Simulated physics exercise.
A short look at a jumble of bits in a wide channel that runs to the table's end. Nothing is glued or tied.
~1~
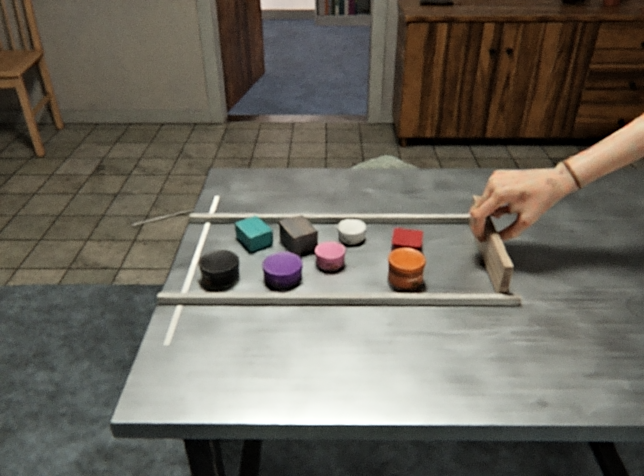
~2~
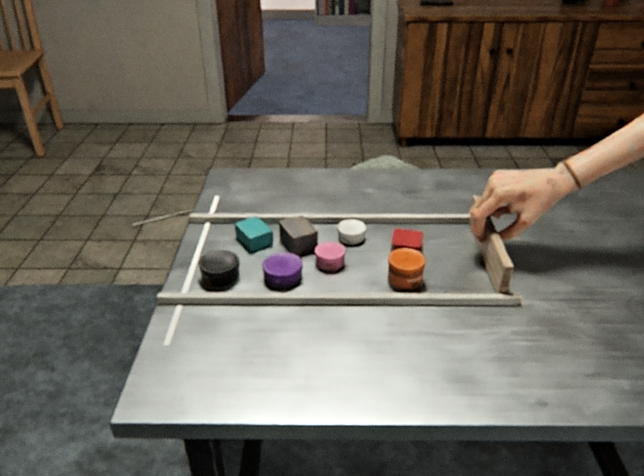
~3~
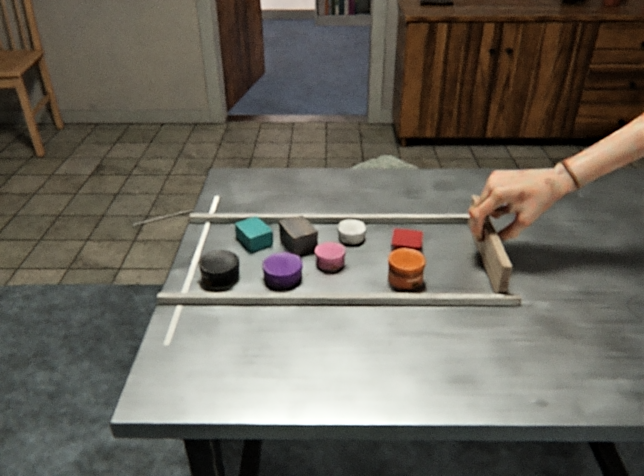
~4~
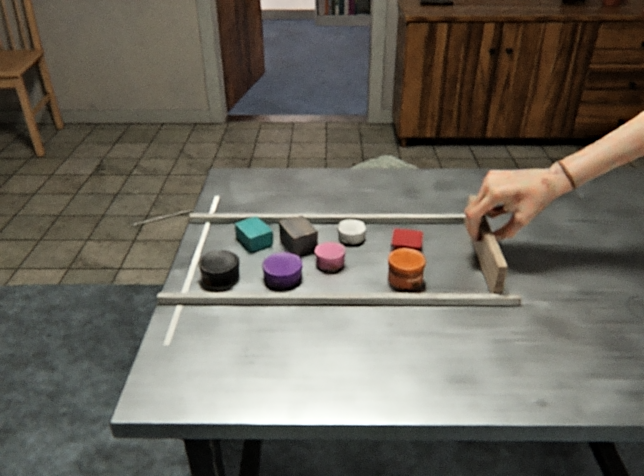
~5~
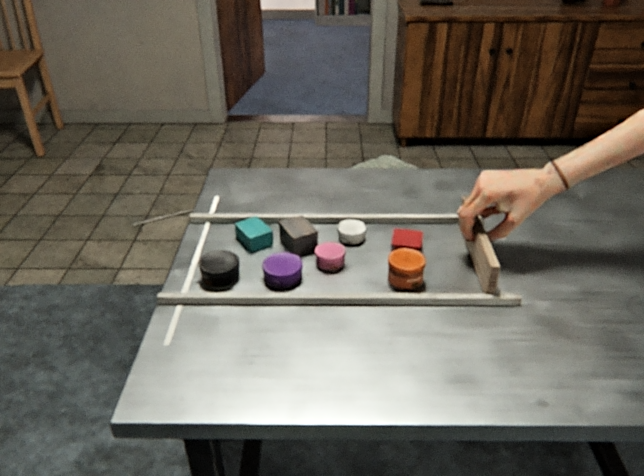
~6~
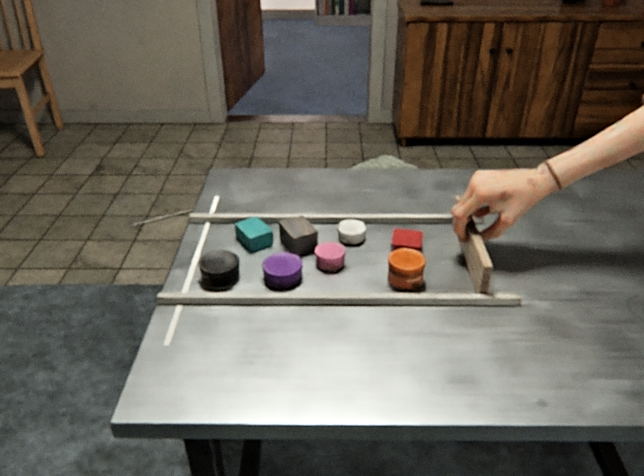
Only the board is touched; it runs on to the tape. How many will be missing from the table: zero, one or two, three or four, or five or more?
Here the number that fall off is five or more.
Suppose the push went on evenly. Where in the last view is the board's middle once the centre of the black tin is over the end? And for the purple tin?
About (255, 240), and (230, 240) for the other.
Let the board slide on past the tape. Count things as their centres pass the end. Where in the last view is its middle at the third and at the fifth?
At (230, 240) for the third, at (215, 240) for the fifth.
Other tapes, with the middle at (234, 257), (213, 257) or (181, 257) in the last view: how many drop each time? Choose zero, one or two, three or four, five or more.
For each place: One to two; 3 or 4; more than four.
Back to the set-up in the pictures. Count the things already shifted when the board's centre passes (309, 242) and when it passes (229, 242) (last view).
The counts are 8 and 8.
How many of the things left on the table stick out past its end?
That would be 3.
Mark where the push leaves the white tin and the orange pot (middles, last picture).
The white tin stops around (190, 230); the orange pot around (169, 270).
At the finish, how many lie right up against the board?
3 of them.
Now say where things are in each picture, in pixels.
Black tin (220, 269); turquoise block (254, 233); purple tin (283, 270); board (489, 243); tape (196, 257), in the first frame.
Turquoise block (254, 234); red case (407, 245), in the second frame.
Purple tin (283, 270); board (487, 243), in the third frame.
Black tin (220, 270); orange pot (406, 270), in the fourth frame.
Turquoise block (254, 234); pink pot (330, 257), in the fifth frame.
Black tin (220, 270); turquoise block (254, 234); purple tin (283, 270); board (470, 243); tape (196, 257), in the sixth frame.
Soon after, none off yet; black tin at rest near (220, 270); turquoise block at rest near (254, 234); purple tin at rest near (280, 271).
In the end, the number that fall off is five or more; gone, pink pot, grey block, purple tin, turquoise block and black tin.
